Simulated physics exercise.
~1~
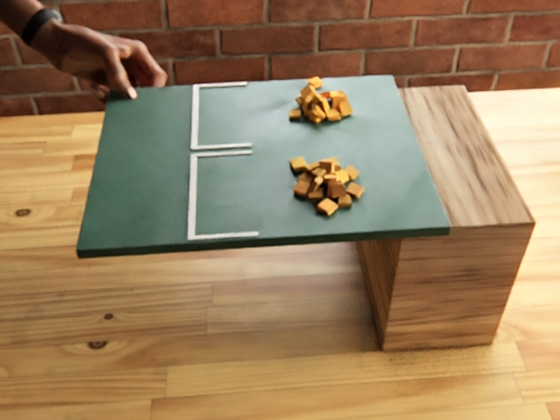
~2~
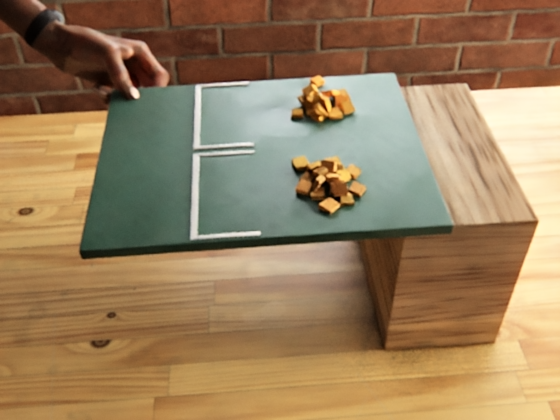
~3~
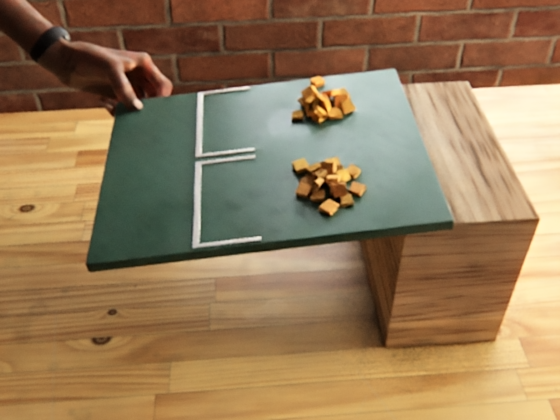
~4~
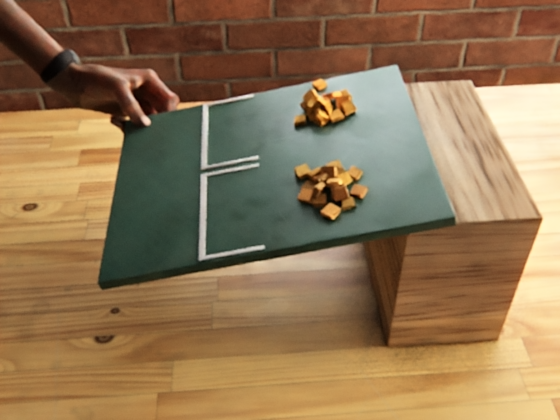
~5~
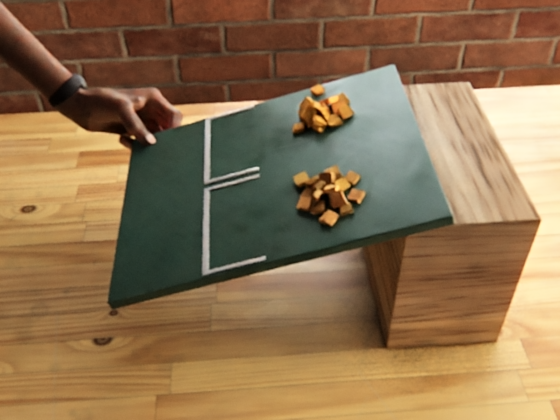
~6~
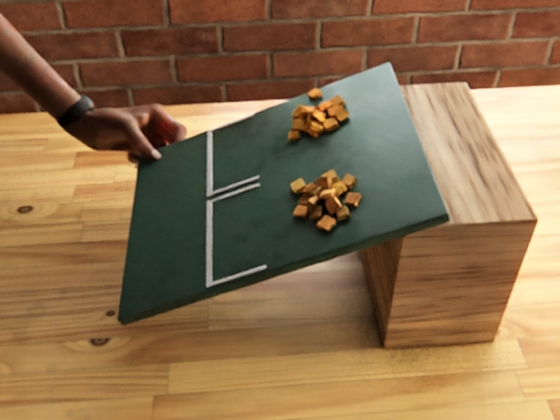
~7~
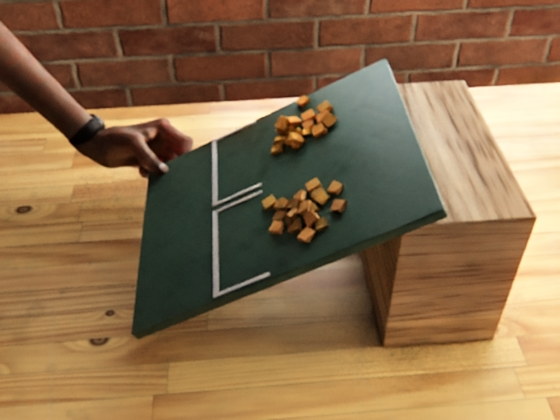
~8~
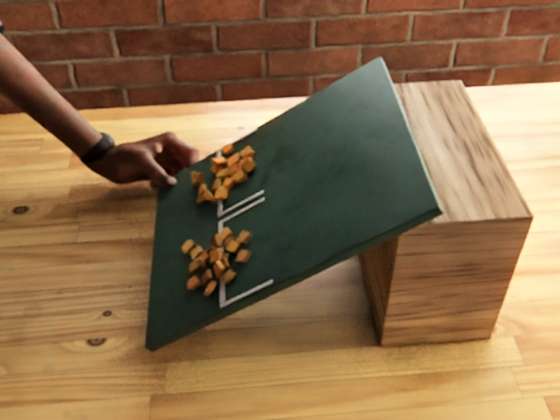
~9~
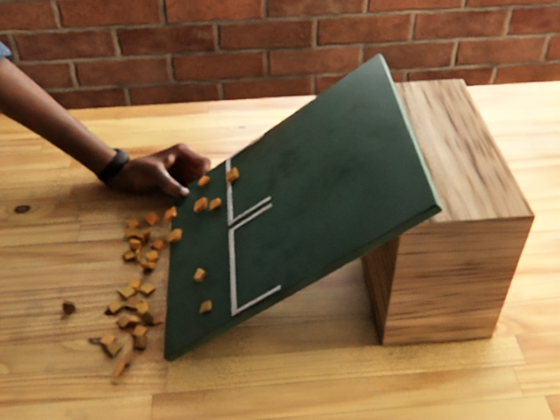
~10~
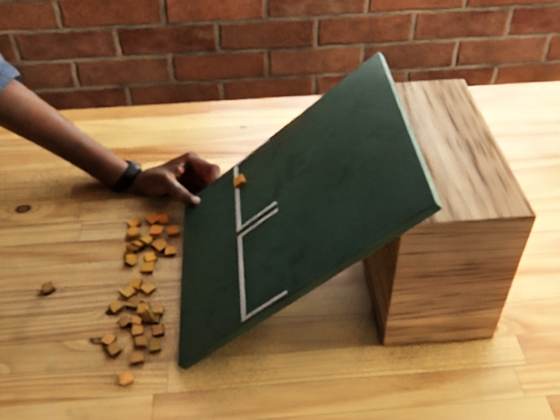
Two piles of small orange-brown cubes slide down a hand-tilted green board, nearly all spilling off.
